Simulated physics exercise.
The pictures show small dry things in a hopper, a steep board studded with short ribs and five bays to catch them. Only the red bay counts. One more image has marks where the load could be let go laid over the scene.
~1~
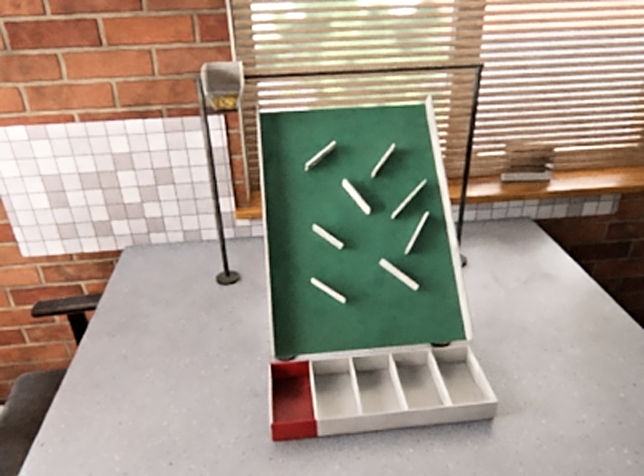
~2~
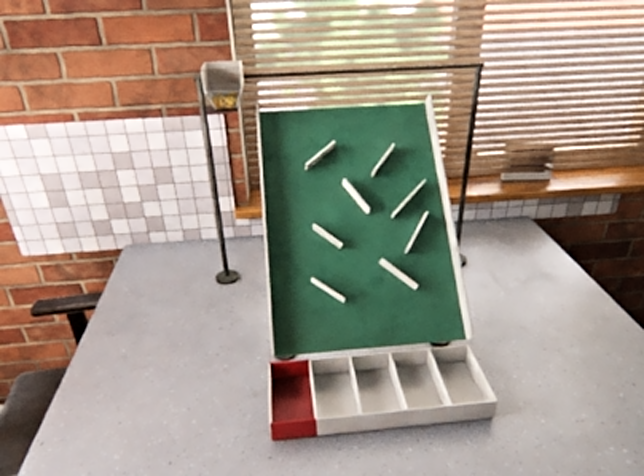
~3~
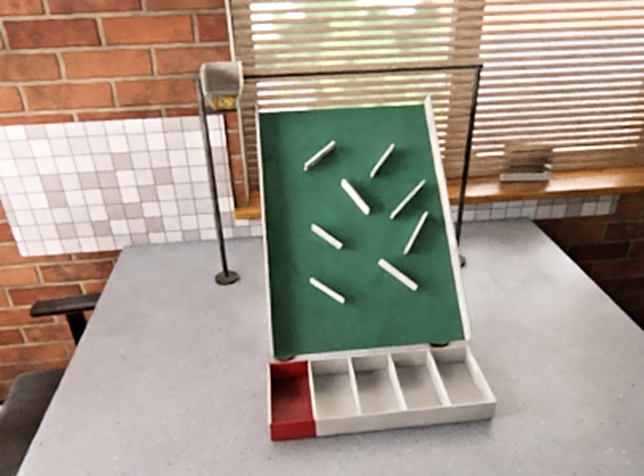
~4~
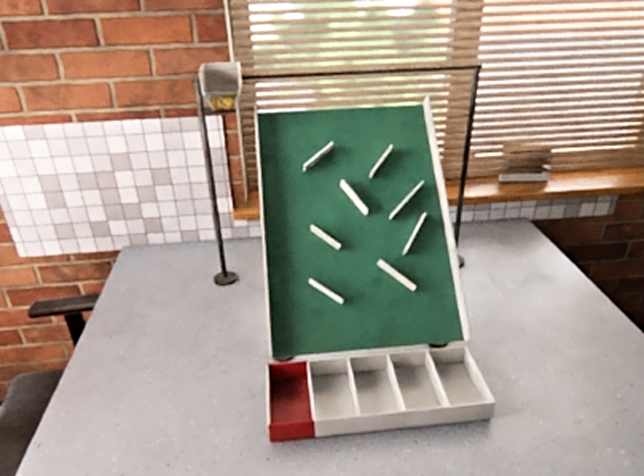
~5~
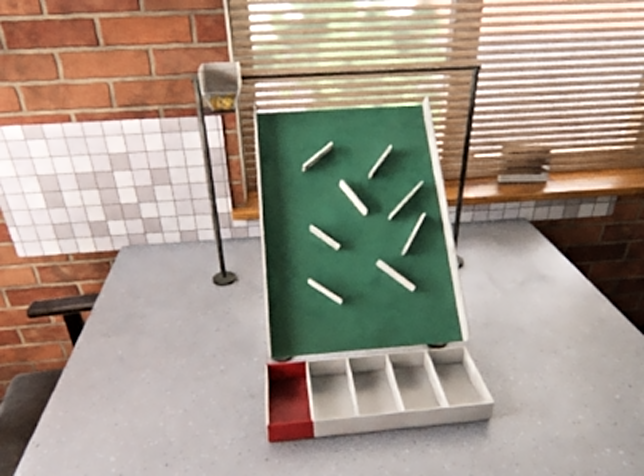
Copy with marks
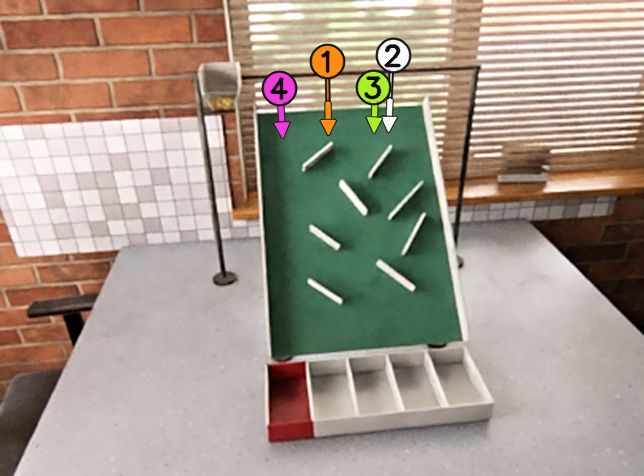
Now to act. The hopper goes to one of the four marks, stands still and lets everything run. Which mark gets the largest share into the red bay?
Best: 4.
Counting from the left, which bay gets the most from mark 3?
The fifth.
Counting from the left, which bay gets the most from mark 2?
It is the fifth one.
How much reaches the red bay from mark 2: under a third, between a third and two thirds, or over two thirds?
Mark 2 gives under a third.
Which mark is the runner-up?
That is mark 1.
On the marked copy, mark 1 meets the board at (328, 129); mark 2 meets the board at (388, 126); mark 3 meets the board at (374, 127); mark 4 meets the board at (282, 131).
With 1, close to half in the red bay, close to half in other bays.
With 2, only a few in the red bay, all but a few in other bays, only a few outside the box.
With 3, none at all in the red bay, the whole lot in other bays.
With 4, the bulk in the red bay, a small share in other bays, a small share outside the box.
